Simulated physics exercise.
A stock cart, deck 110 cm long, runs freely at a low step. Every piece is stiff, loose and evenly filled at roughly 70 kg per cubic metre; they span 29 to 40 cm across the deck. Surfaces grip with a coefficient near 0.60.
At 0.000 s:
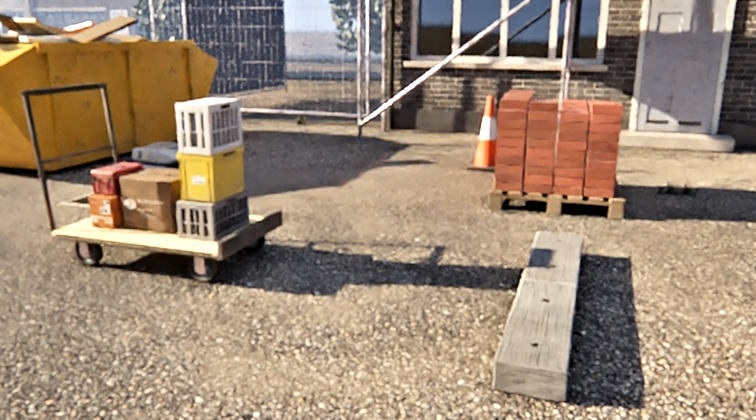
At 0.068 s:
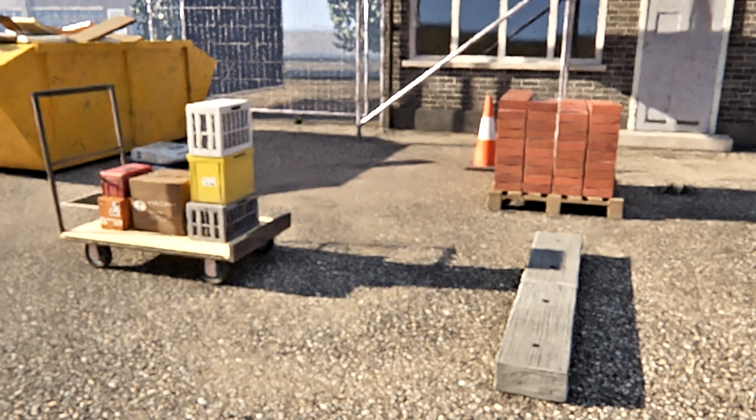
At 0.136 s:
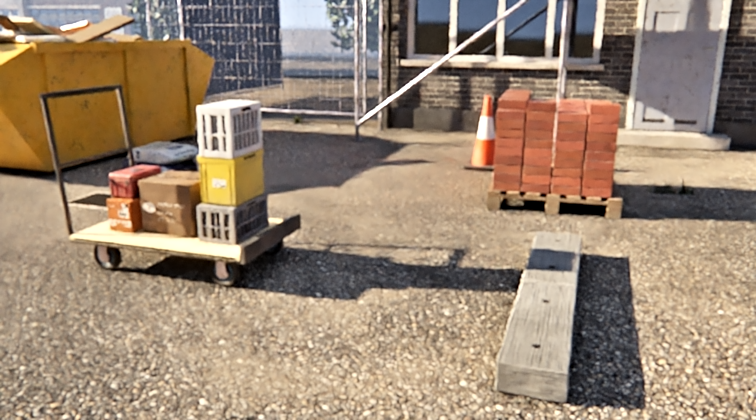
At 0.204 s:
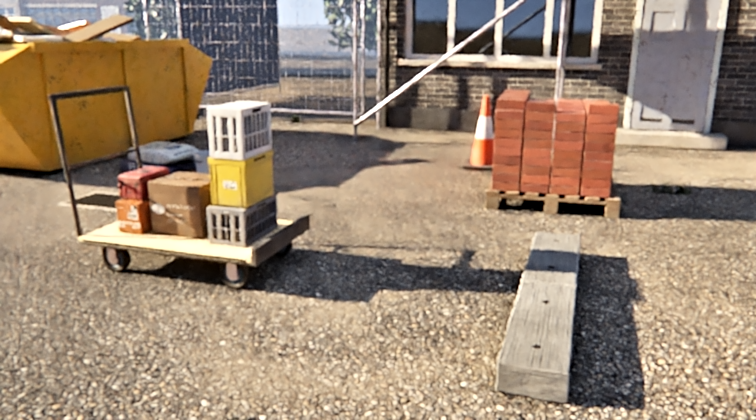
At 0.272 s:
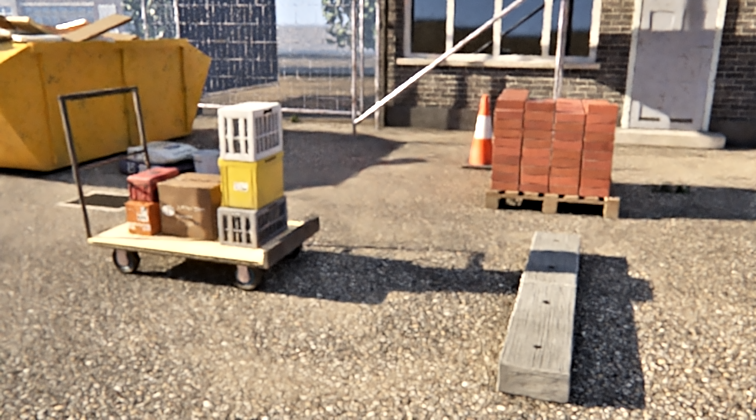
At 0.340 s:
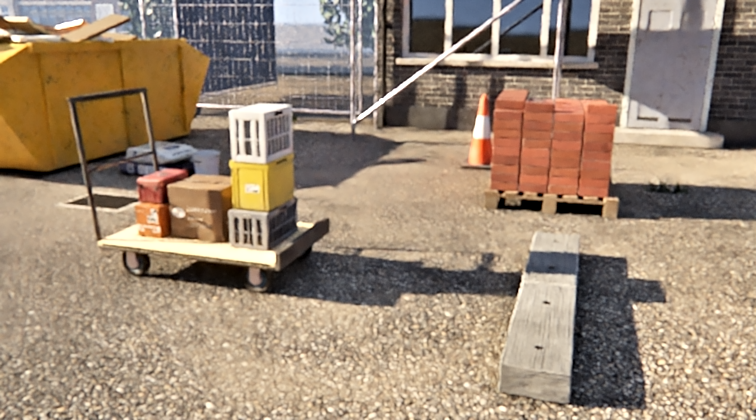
The footage shows a flat cart carrying stacked white, yellow and grey crates beside boxes as it rolls slowly rightward across a sunlit gravel yard, with a yellow skip behind it and bricks and a timber beam remaining still.
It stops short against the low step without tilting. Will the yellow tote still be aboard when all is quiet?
The yellow tote comes off.
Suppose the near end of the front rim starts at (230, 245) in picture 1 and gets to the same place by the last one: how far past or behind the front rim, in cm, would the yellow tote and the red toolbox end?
In that case yellow 30 behind, red 90 behind.
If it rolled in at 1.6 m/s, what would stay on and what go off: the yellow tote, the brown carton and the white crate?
Then yellow off, brown on, white off.
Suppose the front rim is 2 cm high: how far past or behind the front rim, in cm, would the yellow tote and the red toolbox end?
In that case yellow 30 past, red 80 behind.
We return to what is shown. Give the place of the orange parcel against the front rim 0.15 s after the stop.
Some 85 cm behind it.
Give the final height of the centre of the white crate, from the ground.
About 10 cm.
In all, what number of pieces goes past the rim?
2 in all.
Impact comes at 1.71 s.
After 1.86 s the yellow tote is 17 cm behind the rim, tilted 10°, near (510, 199) in the last picture's view.
After 2.11 s the yellow tote is 9 cm behind the rim, tilted 20°, near (527, 199) in the last picture's view.
After 2.51 s the yellow tote is 15 cm past the rim, tilted 65°, near (575, 226) in the last picture's view.
Final state at 3.6 s, past the rim, white crate and yellow tote; behind it, brown carton, orange parcel, red toolbox and grey crate.
